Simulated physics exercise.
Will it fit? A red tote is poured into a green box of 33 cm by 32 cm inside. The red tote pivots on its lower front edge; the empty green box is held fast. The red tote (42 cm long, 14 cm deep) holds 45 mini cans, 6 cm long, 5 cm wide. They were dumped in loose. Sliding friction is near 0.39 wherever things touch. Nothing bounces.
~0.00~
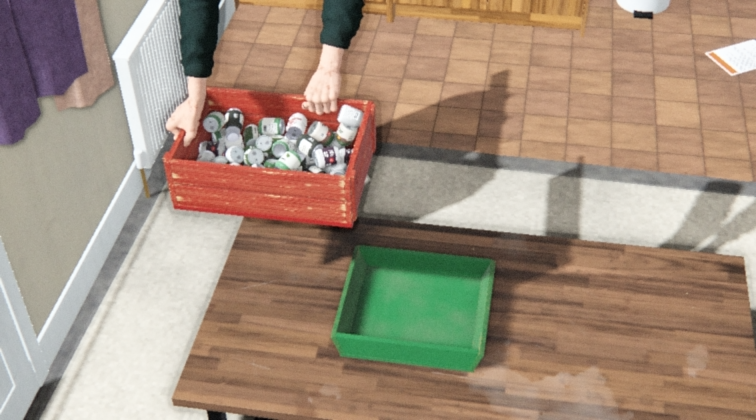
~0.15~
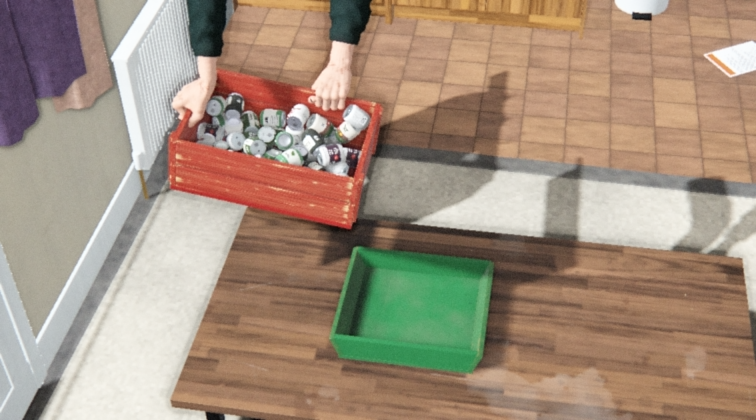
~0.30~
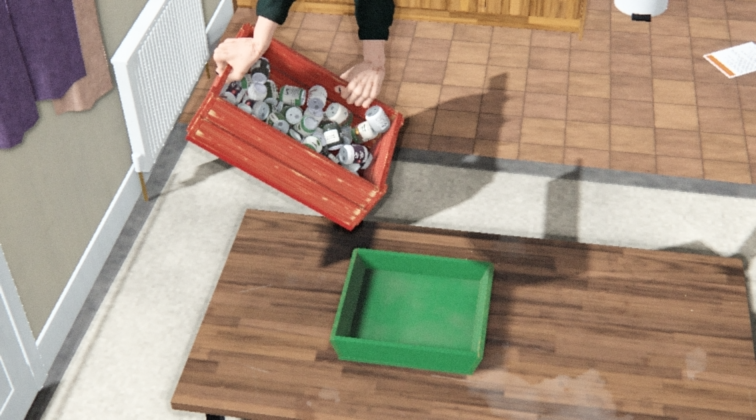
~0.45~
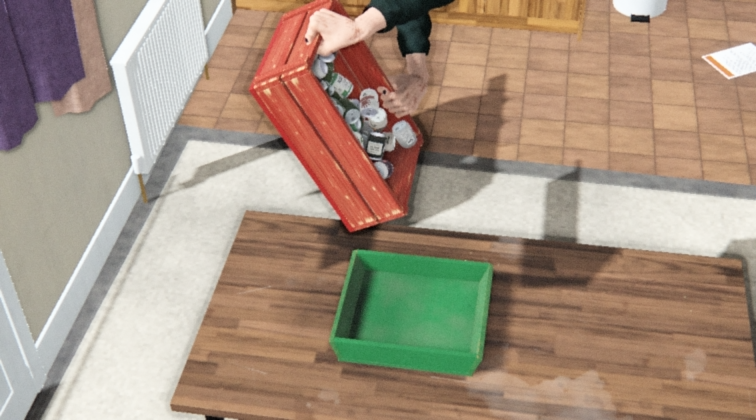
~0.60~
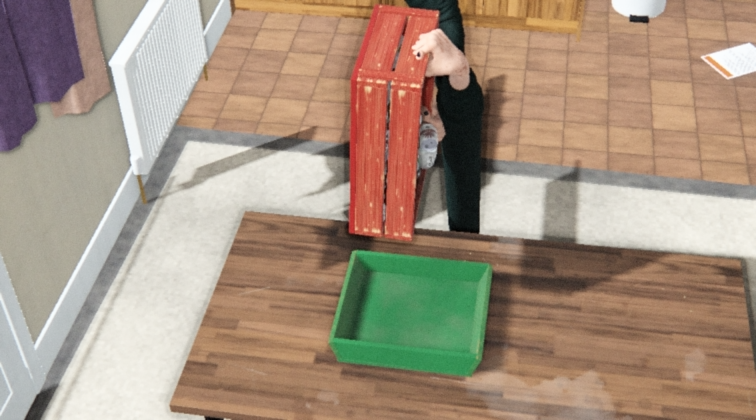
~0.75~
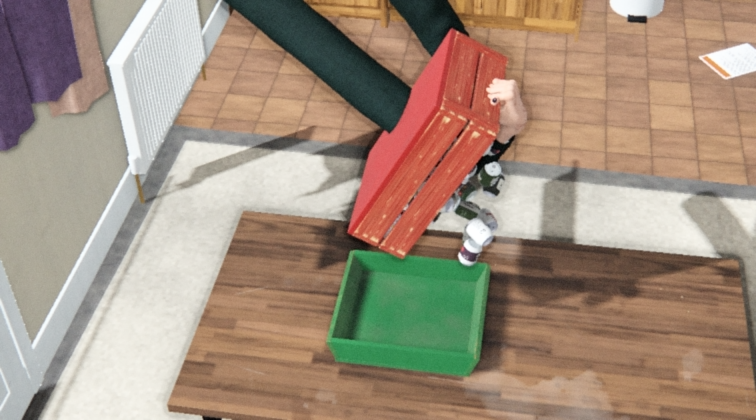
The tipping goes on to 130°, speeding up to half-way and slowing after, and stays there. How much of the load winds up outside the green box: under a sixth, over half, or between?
The share outside the green box is upwards of half.
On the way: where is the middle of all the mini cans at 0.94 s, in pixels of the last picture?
Near (510, 287).
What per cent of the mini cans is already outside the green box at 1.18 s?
About 70 per cent.
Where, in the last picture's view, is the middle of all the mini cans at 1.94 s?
At about (552, 334).
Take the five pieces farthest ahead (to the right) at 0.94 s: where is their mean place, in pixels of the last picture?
Near (585, 305).
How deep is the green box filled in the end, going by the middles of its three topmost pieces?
About 7 cm.
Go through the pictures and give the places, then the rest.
In the first frame (places track the rim corner closest to us here), red tote (345, 177); green box (479, 352); tipped 0°; all still inside.
In the second frame, red tote (353, 180); tipped 9°.
In the third frame, red tote (378, 189); tipped 32°.
In the fourth frame, red tote (403, 210); tipped 62°.
In the fifth frame, red tote (412, 235); tipped 93°.
In the sixth frame, red tote (406, 254); green box (475, 356); tipped 117°; 17 out.
After 0.94 s, tilt 130°; 4 still in the red tote, 4 in the green box, 15 outside the green box and 22 in the air.
After 1.18 s, tilt 130°; 13 in the green box, 31 outside the green box and 1 in the air.
After 1.51 s, tilt 130°; 15 in the green box and 30 outside the green box.
Final count (at 1.94 s), 15 in the green box and 30 outside the green box. Asked share, 30 of 45, 67 per cent.
